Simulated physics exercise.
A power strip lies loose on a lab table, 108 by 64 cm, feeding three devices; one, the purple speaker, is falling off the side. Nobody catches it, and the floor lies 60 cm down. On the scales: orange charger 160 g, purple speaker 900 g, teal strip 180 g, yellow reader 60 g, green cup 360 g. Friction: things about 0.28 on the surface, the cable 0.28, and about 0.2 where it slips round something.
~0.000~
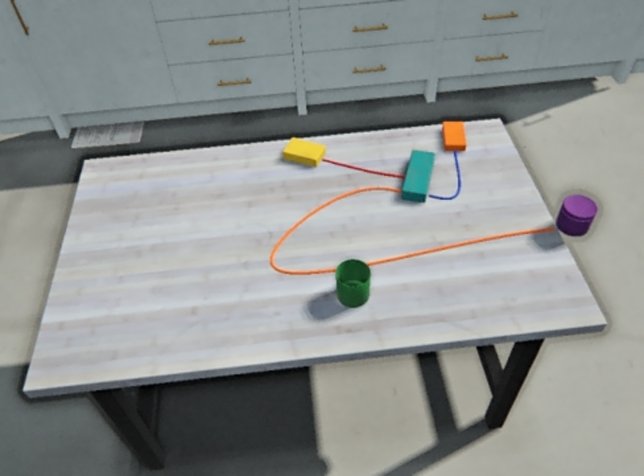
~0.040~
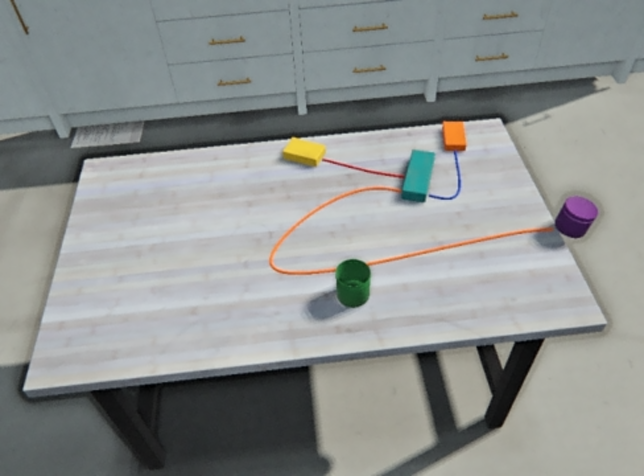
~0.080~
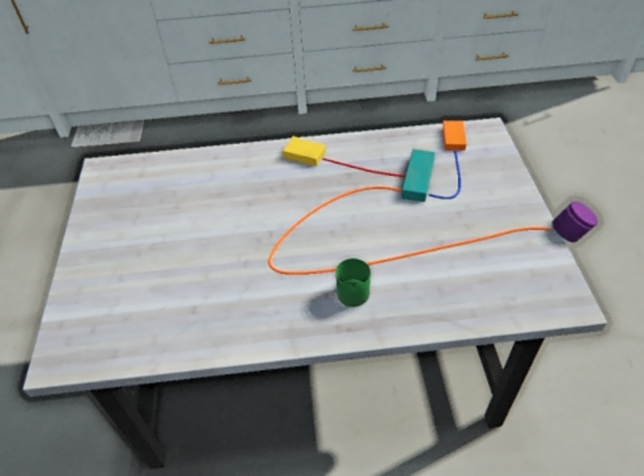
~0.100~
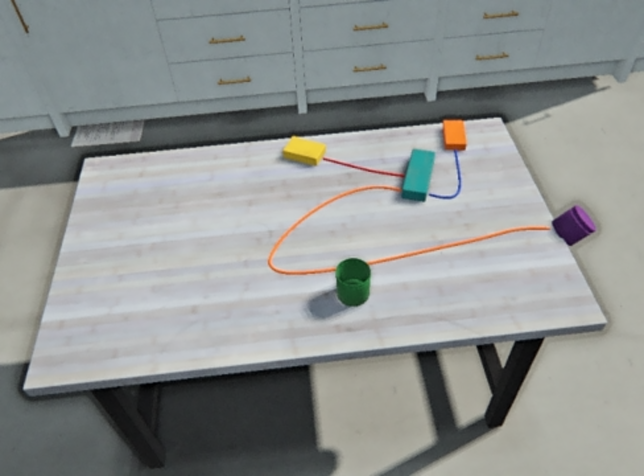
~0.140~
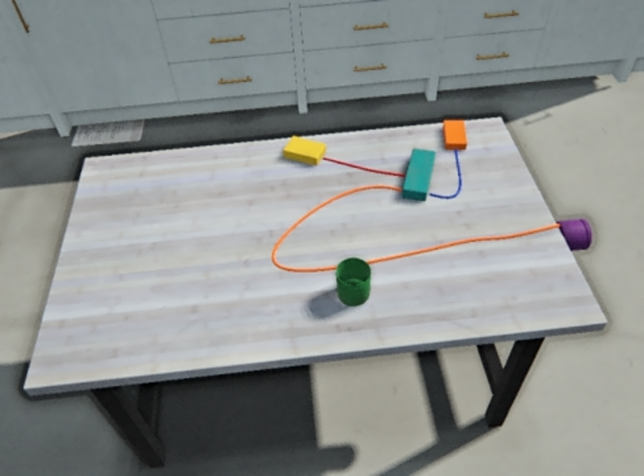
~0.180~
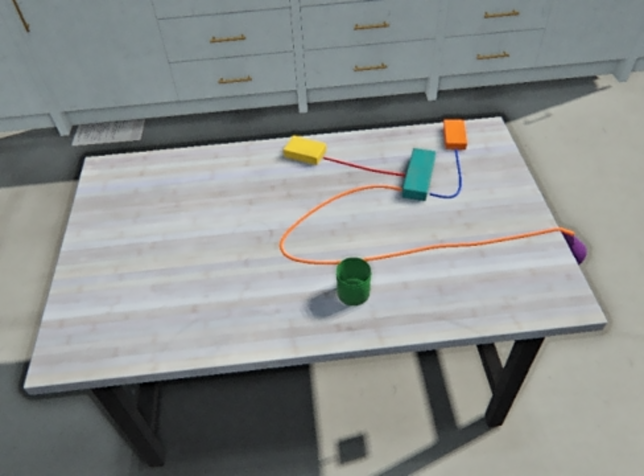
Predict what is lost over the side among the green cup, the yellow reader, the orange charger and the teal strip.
The green cup stays on, the yellow reader keeps to the top, the orange charger keeps to the top, the teal strip keeps to the top.
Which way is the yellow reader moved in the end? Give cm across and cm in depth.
About 6 cm right and 3 cm nearer.
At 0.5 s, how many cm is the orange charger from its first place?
About 0 cm.
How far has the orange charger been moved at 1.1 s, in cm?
About 0 cm.
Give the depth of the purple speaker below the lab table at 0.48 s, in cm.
About 55 cm.
By 0.5 s, the strip's end of the orange cable at (432, 193); yellow reader 3 cm off its start, teal strip 2 cm off its start, purple speaker over the edge.
By 0.8 s, the strip's end of the orange cable at (452, 183); yellow reader 7 cm off its start, teal strip 3 cm off its start, purple speaker over the edge.
By 1.1 s, the strip's end of the orange cable at (452, 183); yellow reader 7 cm off its start at (330, 152), teal strip 3 cm off its start at (432, 165), purple speaker over the edge.
By 1.4 s, the strip's end of the orange cable at (452, 183); yellow reader 7 cm off its start, teal strip 3 cm off its start, purple speaker over the edge.
By 2.6 s, the strip's end of the orange cable at (452, 183); yellow reader 7 cm off its start at (330, 152), teal strip 3 cm off its start at (432, 165), green cup 0 cm off its start at (354, 271), orange charger 0 cm off its start at (456, 131).
